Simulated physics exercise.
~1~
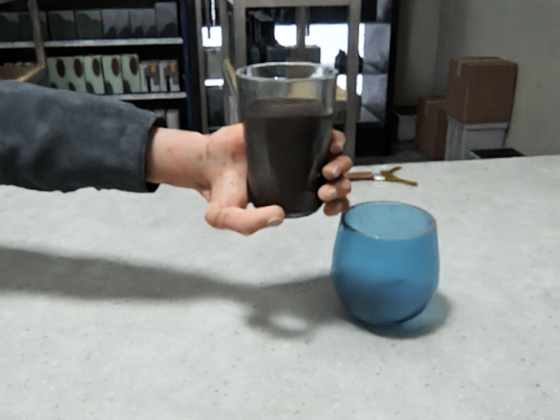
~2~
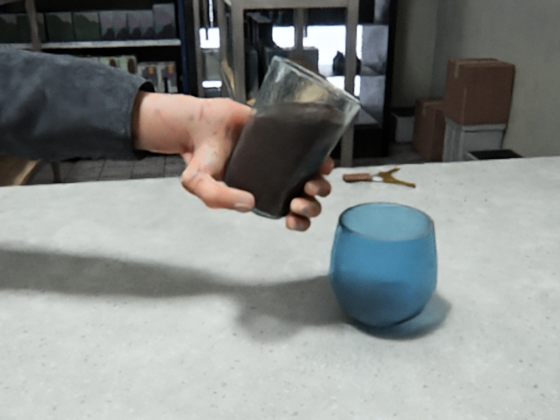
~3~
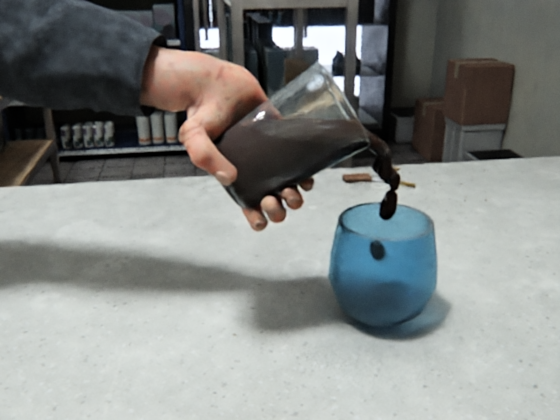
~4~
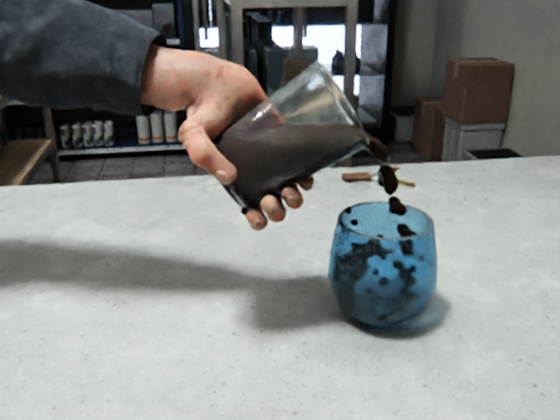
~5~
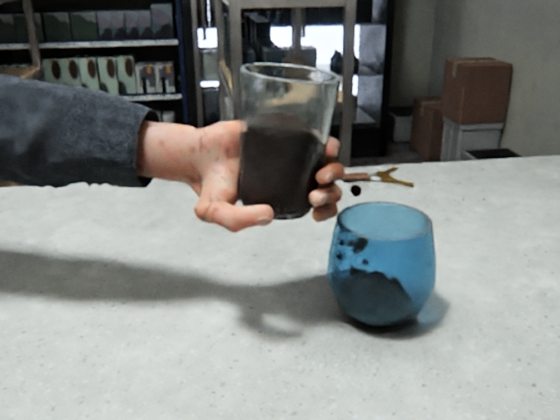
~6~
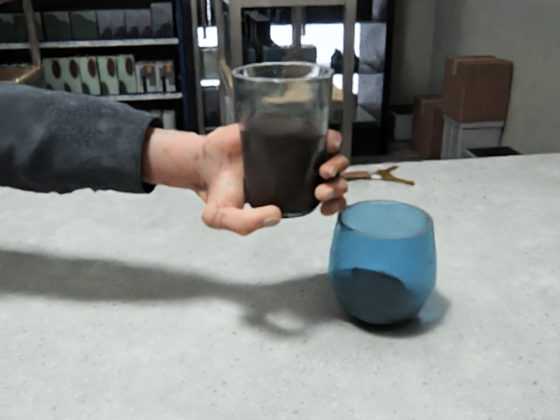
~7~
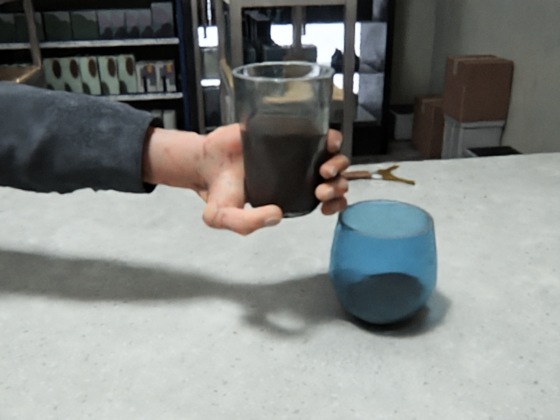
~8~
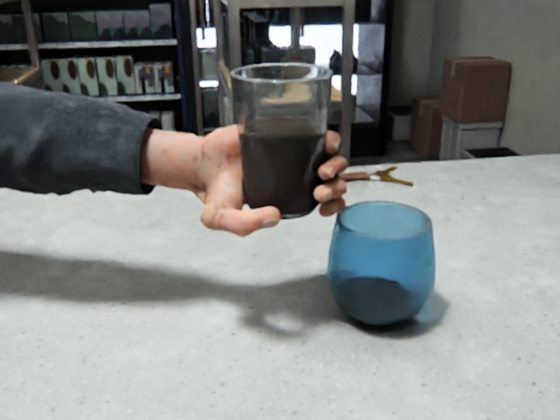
A hand in a dark sleeve reaches in from the left, holding a clear drinking glass of dark coffee above a pale speckled counter. To its right stands an empty, round-bellied blue glass, with a small forked object behind it and shelves and cardboard boxes in the background, seen from slightly above by a gently swaying camera. The hand tips the glass rightward until coffee spills over its rim into the blue glass, splashing dark blotches inside. The hand then turns the glass upright, ending with coffee in both glasses and no visible spill on the counter.
